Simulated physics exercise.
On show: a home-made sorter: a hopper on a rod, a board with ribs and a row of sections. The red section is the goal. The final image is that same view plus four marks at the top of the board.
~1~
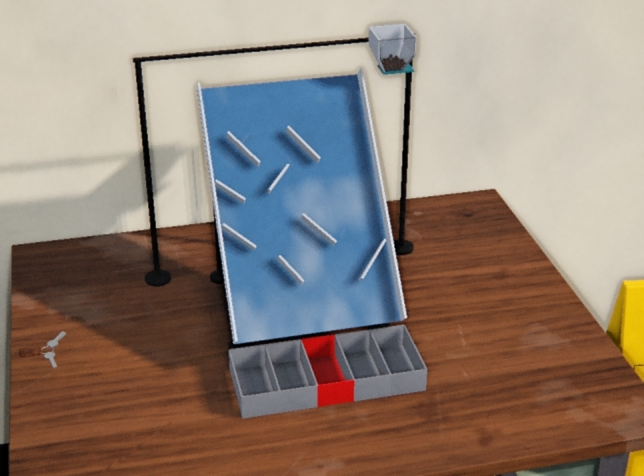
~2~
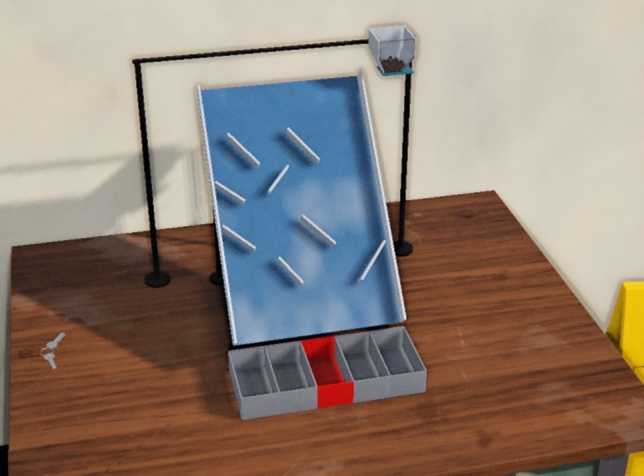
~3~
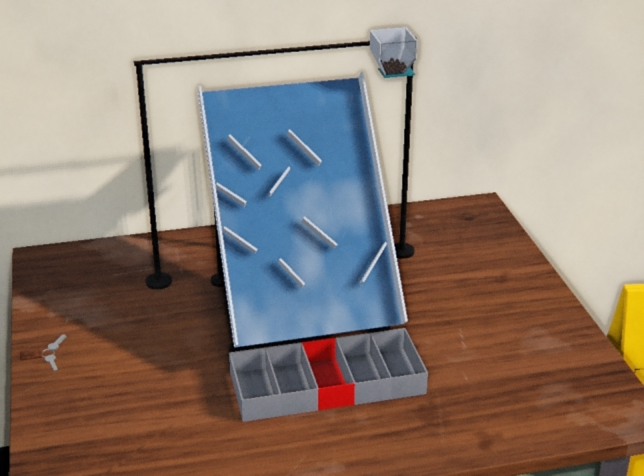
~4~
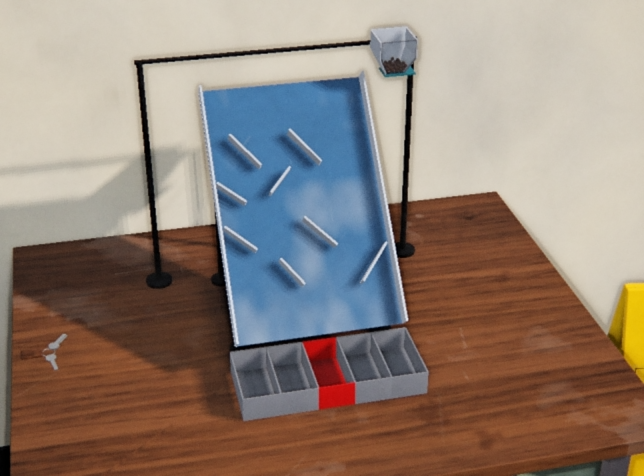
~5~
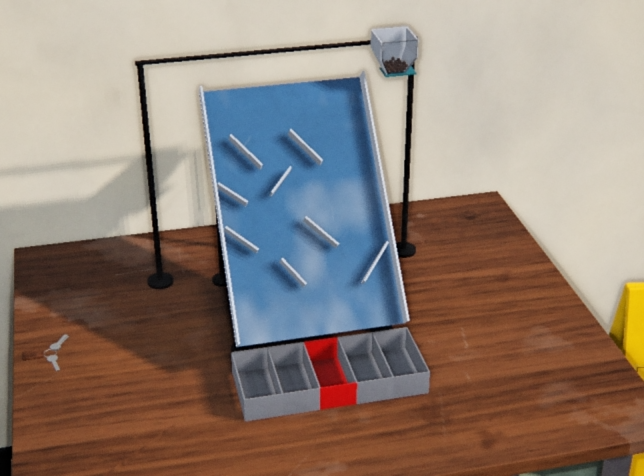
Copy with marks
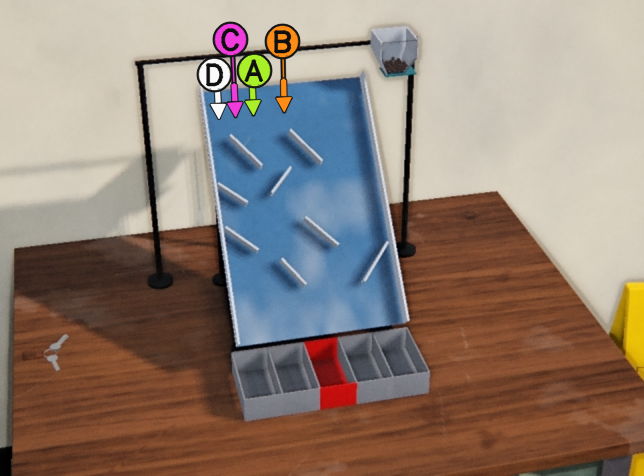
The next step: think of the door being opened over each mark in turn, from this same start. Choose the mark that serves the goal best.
Take B.
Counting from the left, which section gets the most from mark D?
The fourth.
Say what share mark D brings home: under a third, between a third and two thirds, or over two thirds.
Mark D gives under a third.
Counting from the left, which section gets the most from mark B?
The third.
On the marked copy, mark A meets the board at (253, 109); mark B meets the board at (284, 106); mark C meets the board at (235, 111); mark D meets the board at (218, 113).
For mark A, about a quarter in the red section, about half in other sections, about a third outside the box.
For mark B, about half in the red section, about a third in other sections, about a quarter outside the box.
For mark C, a small part in the red section, about half in other sections, about a third outside the box.
For mark D, a small part in the red section, about two thirds in other sections, about a quarter outside the box.
